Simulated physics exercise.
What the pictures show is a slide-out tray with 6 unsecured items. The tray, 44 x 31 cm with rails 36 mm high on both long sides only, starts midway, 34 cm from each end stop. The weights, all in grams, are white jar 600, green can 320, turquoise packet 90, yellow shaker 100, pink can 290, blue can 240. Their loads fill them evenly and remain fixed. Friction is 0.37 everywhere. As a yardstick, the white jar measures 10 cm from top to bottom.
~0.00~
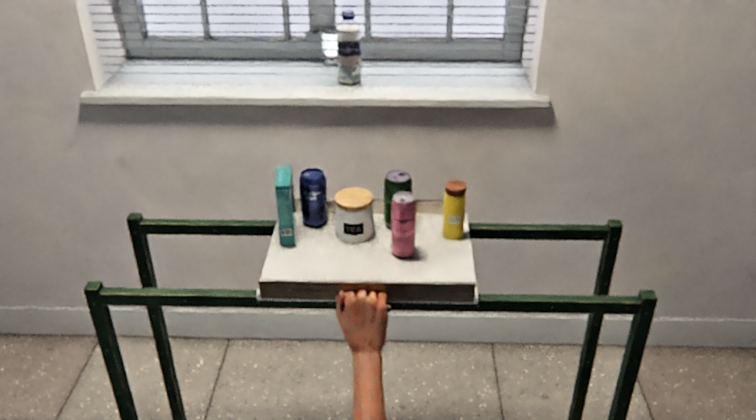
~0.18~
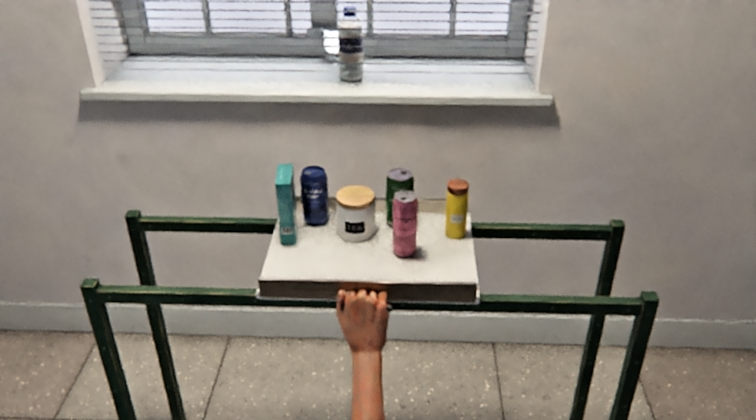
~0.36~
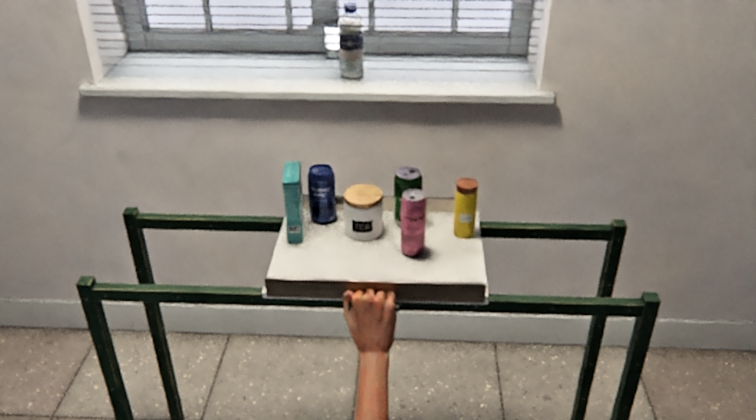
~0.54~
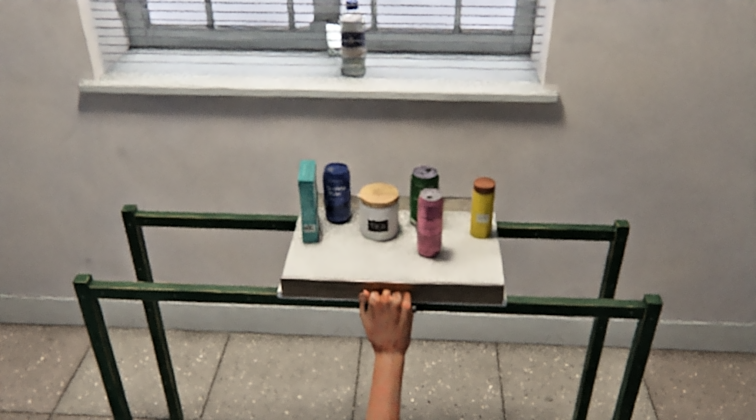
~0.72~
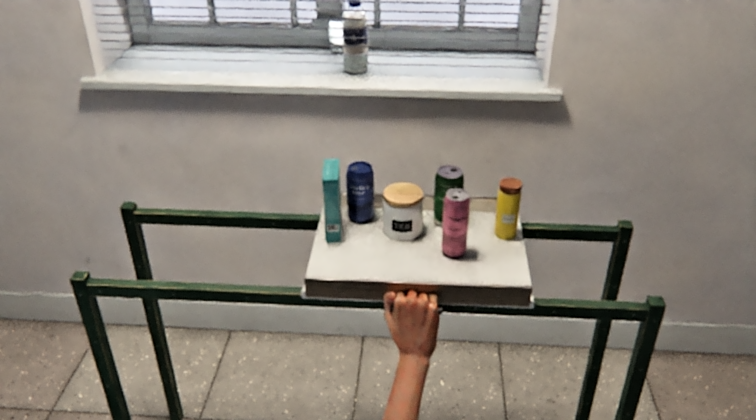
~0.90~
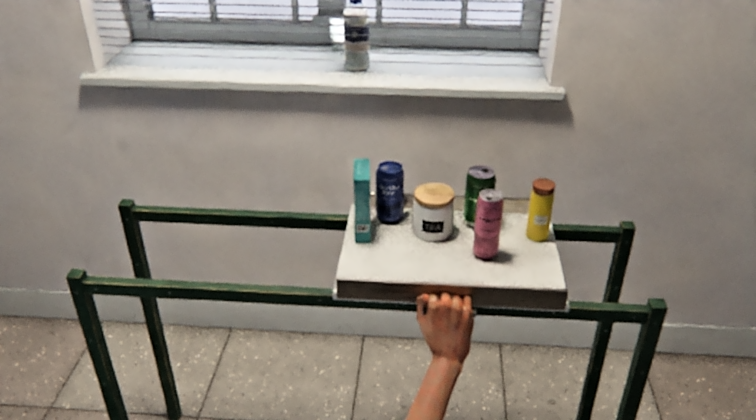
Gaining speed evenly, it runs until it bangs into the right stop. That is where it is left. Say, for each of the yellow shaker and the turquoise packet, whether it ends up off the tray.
As I see it, yellow shaker - out, turquoise packet - in.
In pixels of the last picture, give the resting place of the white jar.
End point: Approx. (525, 216).
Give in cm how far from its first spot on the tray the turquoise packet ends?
It ends about 4 centimetres from where it started.
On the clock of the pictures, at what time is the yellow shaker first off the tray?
Time: Roughly 1.4 s.
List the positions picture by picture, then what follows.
The first frame shows tray midway; yellow shaker (454, 210); turquoise packet (286, 206).
The second frame shows tray midway; pink can (405, 224); blue can (315, 196).
The third frame shows tray moved 2 cm right; white jar (363, 212); green can (408, 198).
The fourth frame shows tray moved 6 cm right; pink can (430, 224); blue can (337, 193).
The fifth frame shows tray moved 11 cm right; white jar (403, 212); green can (448, 197).
The sixth frame shows tray moved 18 cm right; yellow shaker (540, 210); turquoise packet (362, 201).
After 1.30 s, tray moved 34 cm right; turquoise packet 13° off upright near (451, 203); yellow shaker 4° off upright near (631, 214); pink can moved 3 cm.
After 1.50 s, tray moved 34 cm right; yellow shaker now off the tray; turquoise packet 25° off upright near (454, 203); blue can moved 4 cm.
After 1.70 s, tray moved 34 cm right; turquoise packet 25° off upright near (454, 203); blue can moved 4 cm; white jar moved 4 cm.
In the end (2.2 s), off the tray, yellow shaker; the other 5 under 5 cm from the start. In the last view, turquoise packet near (454, 203).
